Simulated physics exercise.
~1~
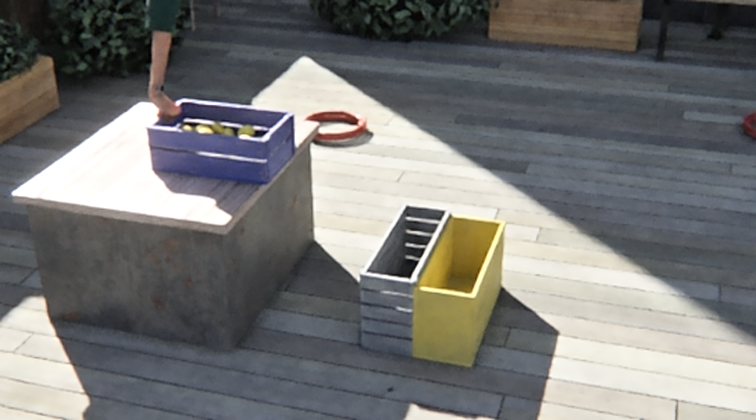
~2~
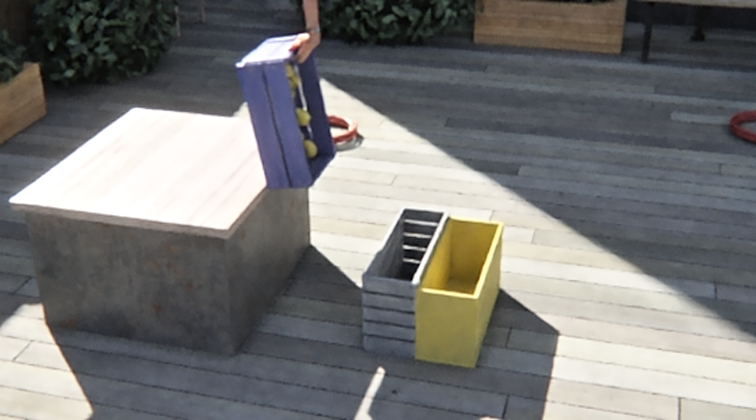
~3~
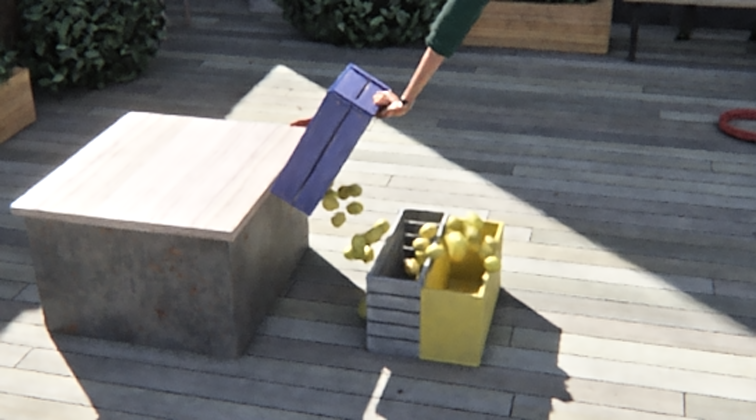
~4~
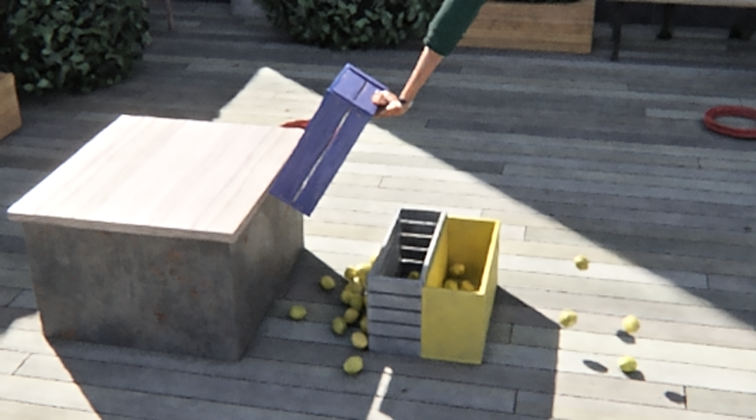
A blue box of yellow-green lemons was lifted and tipped by hand off the right end of a bench, spilling them towards a grey crate and a yellow one; some landed inside, but the biggest group lay on the ground beside the grey crate.
